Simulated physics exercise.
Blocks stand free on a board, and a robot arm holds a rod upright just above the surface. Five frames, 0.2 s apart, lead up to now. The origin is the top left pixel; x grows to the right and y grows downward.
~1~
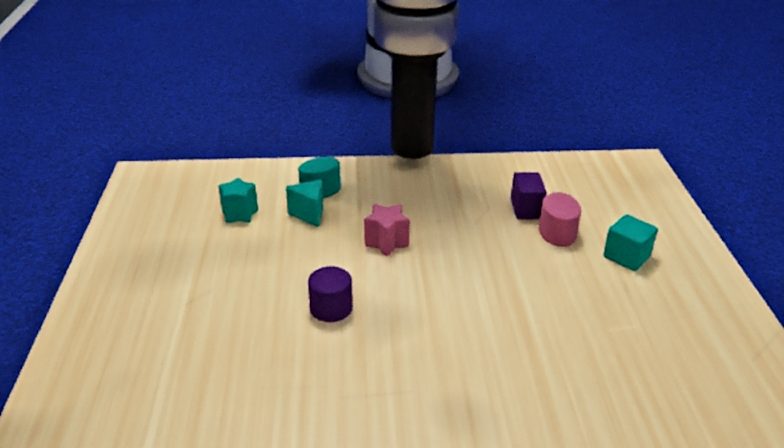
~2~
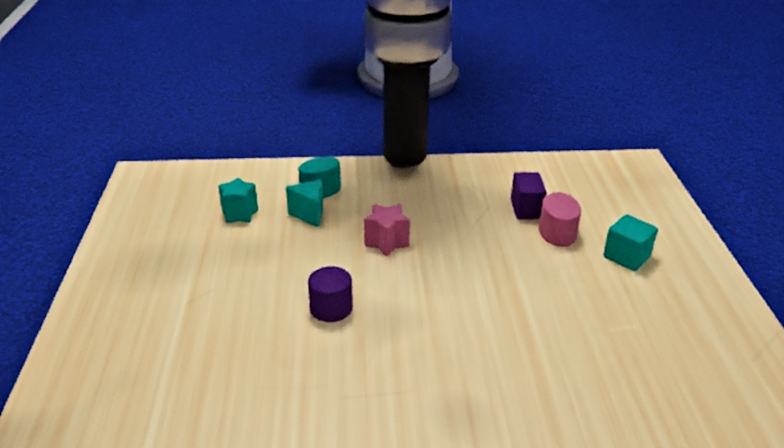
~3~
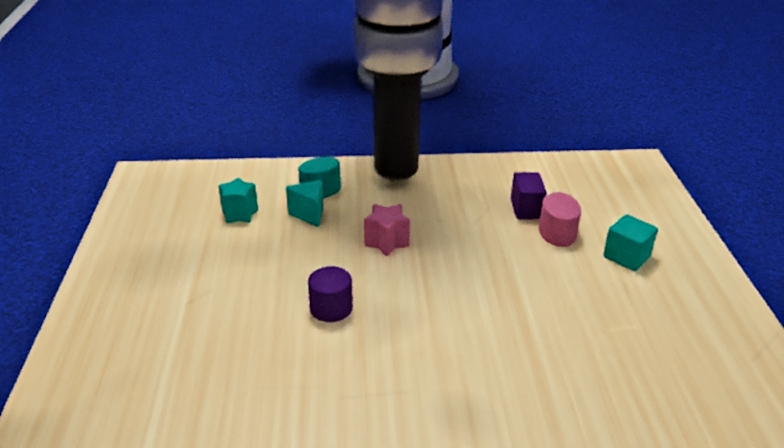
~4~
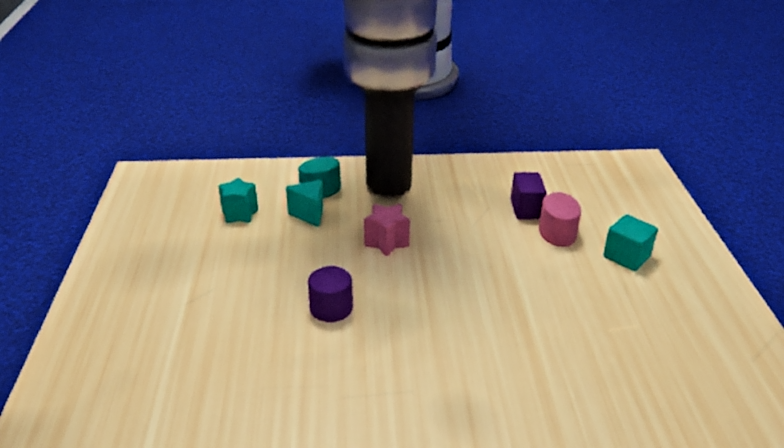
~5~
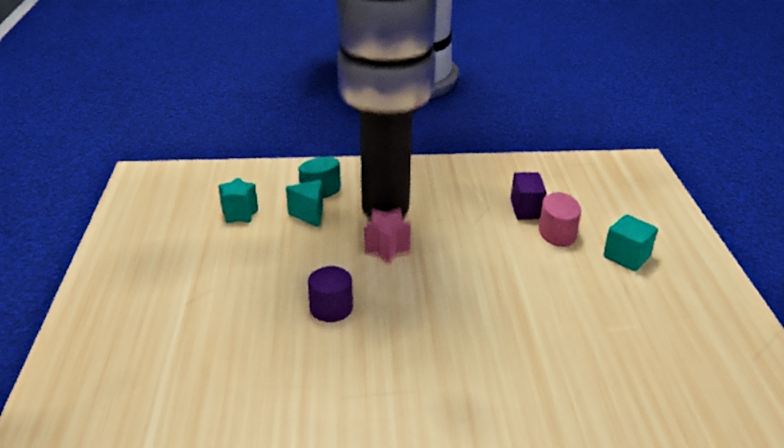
The video shows a robot arm lowering a black rod toward the viewer over a wooden board of turquoise, pink and purple blocks, drifting slightly left until it nudges the pink star-shaped block slightly forward; the other blocks stay still.
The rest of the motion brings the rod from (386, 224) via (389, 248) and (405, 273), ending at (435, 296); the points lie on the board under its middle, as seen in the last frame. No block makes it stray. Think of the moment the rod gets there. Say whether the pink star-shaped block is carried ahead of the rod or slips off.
The rod will have lost it.
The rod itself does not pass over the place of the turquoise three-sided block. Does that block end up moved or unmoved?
At the end, its place is the same.
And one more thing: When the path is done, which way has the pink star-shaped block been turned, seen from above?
Clockwise rotation.
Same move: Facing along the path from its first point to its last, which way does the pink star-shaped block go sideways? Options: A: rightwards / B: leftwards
Answer: A.
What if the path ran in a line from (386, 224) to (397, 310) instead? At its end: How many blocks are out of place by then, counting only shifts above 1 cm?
Only one of them.
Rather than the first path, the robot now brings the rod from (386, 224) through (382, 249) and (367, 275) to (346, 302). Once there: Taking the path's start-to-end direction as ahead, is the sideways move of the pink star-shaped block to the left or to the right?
It moves left.
What follows on the original path. One third of the way, rod (390, 235); pink star-shaped block (391, 247).
Two thirds of the way, rod (406, 260); pink star-shaped block (404, 274).
At the end, rod (436, 281); turquoise three-sided block unmoved; purple circle unmoved; pink star-shaped block (414, 293), turned 35° clockwise.
